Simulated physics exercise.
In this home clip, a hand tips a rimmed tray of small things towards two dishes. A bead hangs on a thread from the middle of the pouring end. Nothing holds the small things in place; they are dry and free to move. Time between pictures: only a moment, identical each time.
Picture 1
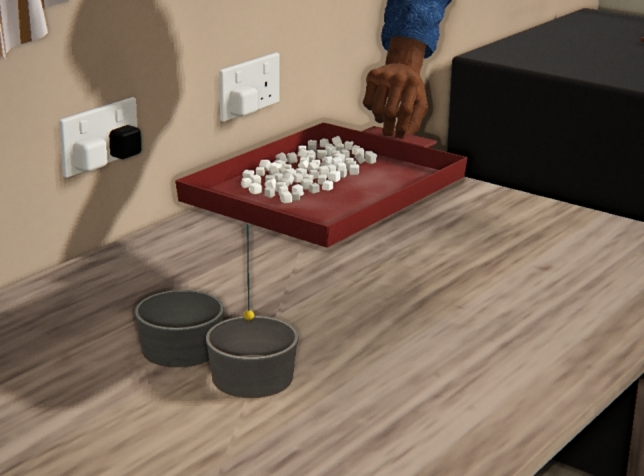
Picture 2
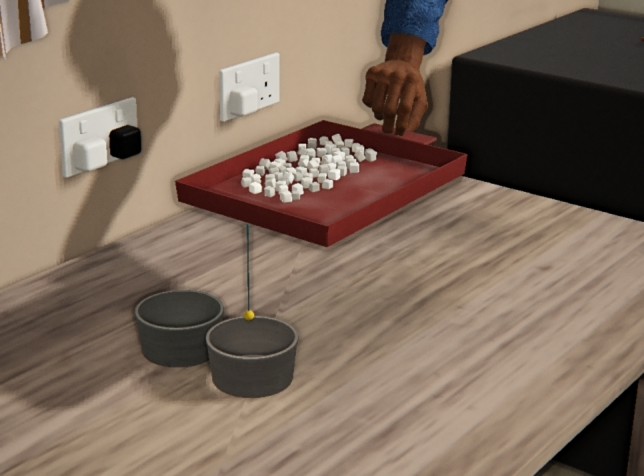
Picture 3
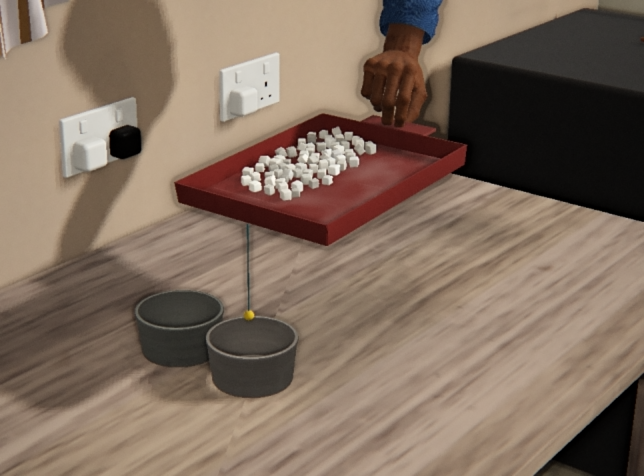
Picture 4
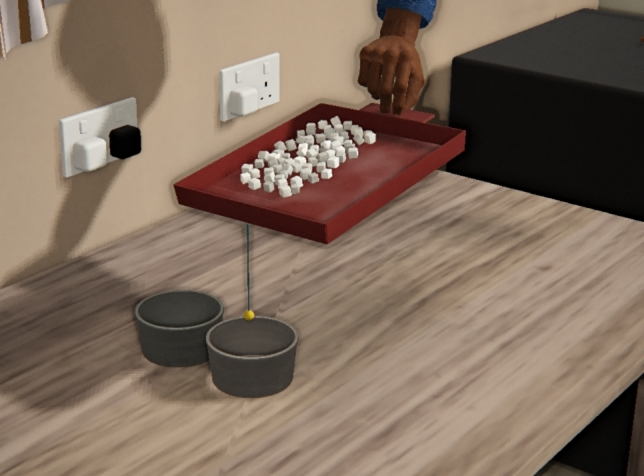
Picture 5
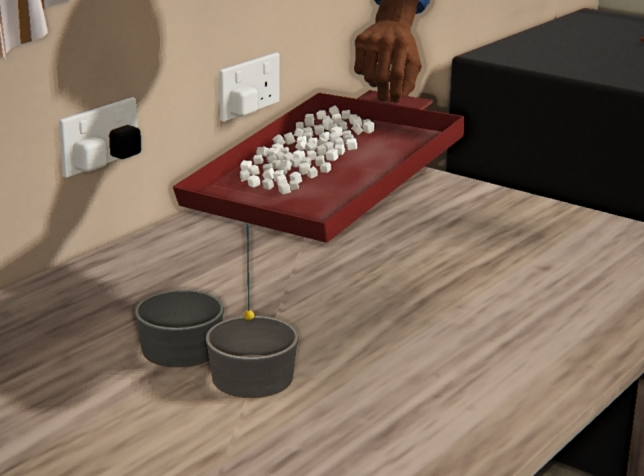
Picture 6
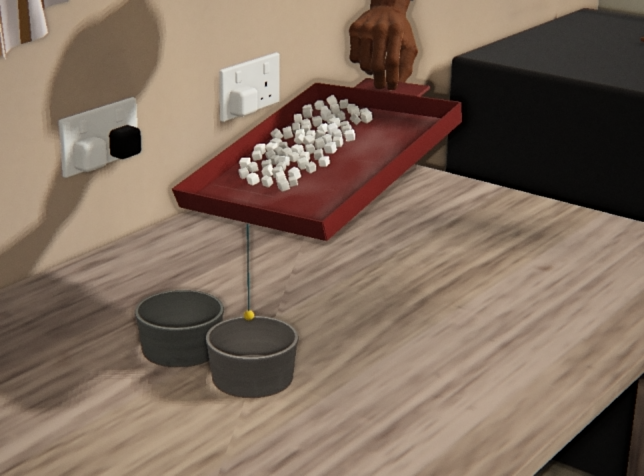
At first, a hand holds a red rimmed tray of white sugar cubes nearly level above a wooden counter, with two dark dishes below and a yellow bead hanging on a thread. Then the hand gradually raises the far end, tilting the tray towards the dishes, its left front corner dipping slightly.
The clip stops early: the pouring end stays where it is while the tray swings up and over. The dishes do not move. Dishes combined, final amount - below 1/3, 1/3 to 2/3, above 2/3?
1/3 to 2/3.
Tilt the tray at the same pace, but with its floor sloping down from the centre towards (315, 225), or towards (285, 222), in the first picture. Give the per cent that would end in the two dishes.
In order: About 10, then 10 percent.
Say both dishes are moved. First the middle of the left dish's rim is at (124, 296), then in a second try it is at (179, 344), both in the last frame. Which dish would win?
First try, the dish at right; second try, the dish at left.
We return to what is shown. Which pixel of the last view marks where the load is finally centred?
The centre settles at about (156, 354).
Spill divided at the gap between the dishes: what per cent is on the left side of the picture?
Estimate: About 100 percent.
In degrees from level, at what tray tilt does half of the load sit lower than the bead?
That would be about 115 degrees from level.
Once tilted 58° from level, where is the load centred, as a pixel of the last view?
Near (217, 177).
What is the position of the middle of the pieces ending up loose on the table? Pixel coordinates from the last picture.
I'd put the middle somewhere around (96, 373) in the last picture.
Shortly afterwards, tray tipped steeply; the whole lot on the tray.
Next, tray tipped right over; all but a few on the tray; only a few in the air.
Some moments later, tray tipped past a quarter turn; only a few in the right dish; near half in the left dish; near half outside both.
In the end, tray tipped past a quarter turn; only a few in the right dish; near half in the left dish; near half outside both.
